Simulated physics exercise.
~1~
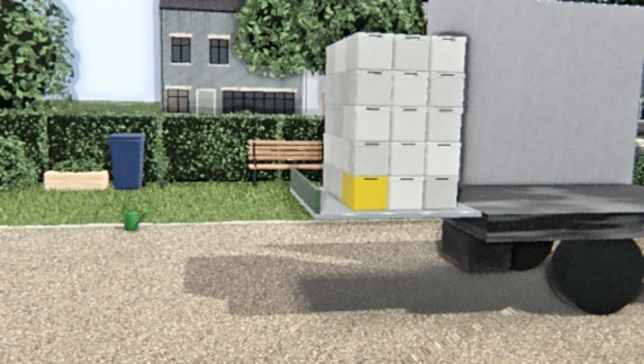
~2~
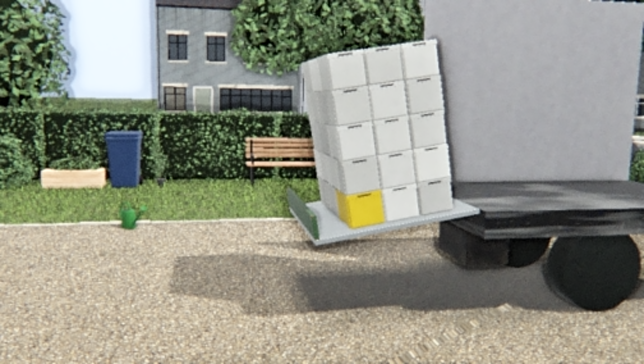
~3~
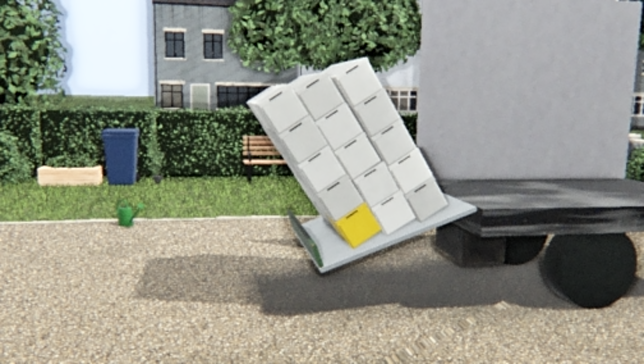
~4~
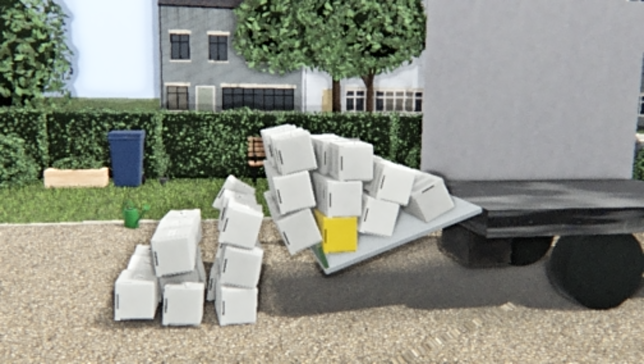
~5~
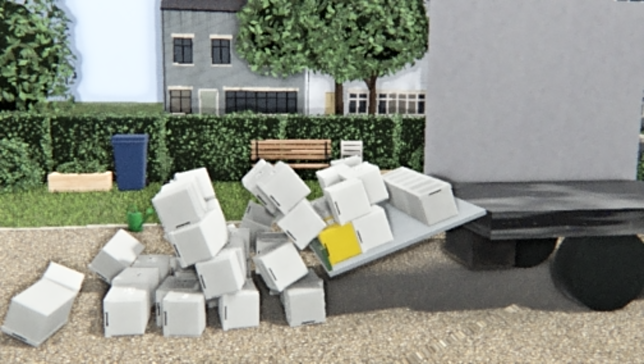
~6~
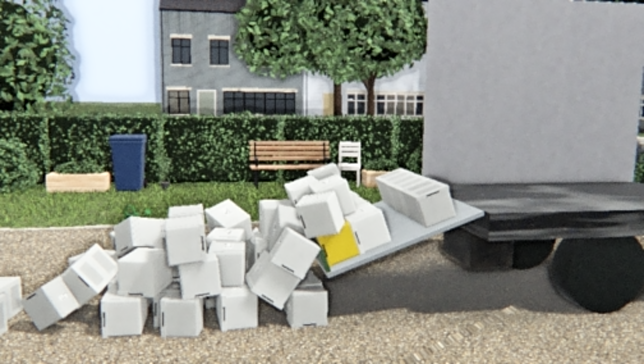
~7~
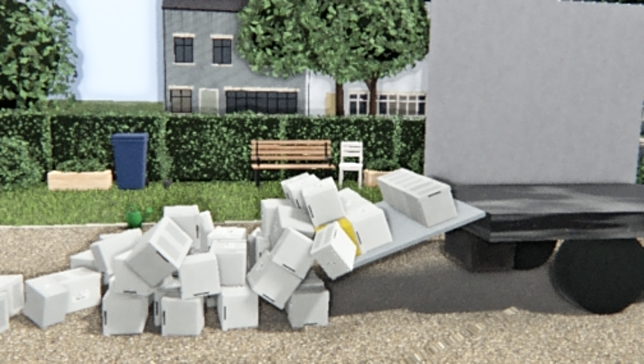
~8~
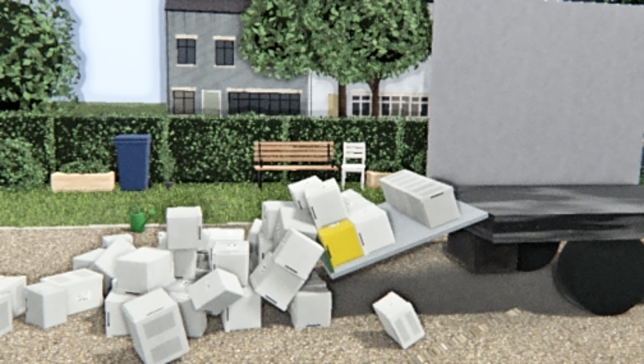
The clip opens on white lidded boxes, one of them yellow, stacked in a neat block on the lowered platform at the back of a lorry, beside a hedge and a bench. The platform tips down to the left, and the stack leans with it. As the slope steepens, the columns slant and then topple leftward, spilling boxes onto the gravel. More tumble down and roll out across the ground, while the yellow one tips onto its side near the platform's lower edge. The last boxes settle in a wide heap, with the yellow one and several white ones still on the sloping platform.
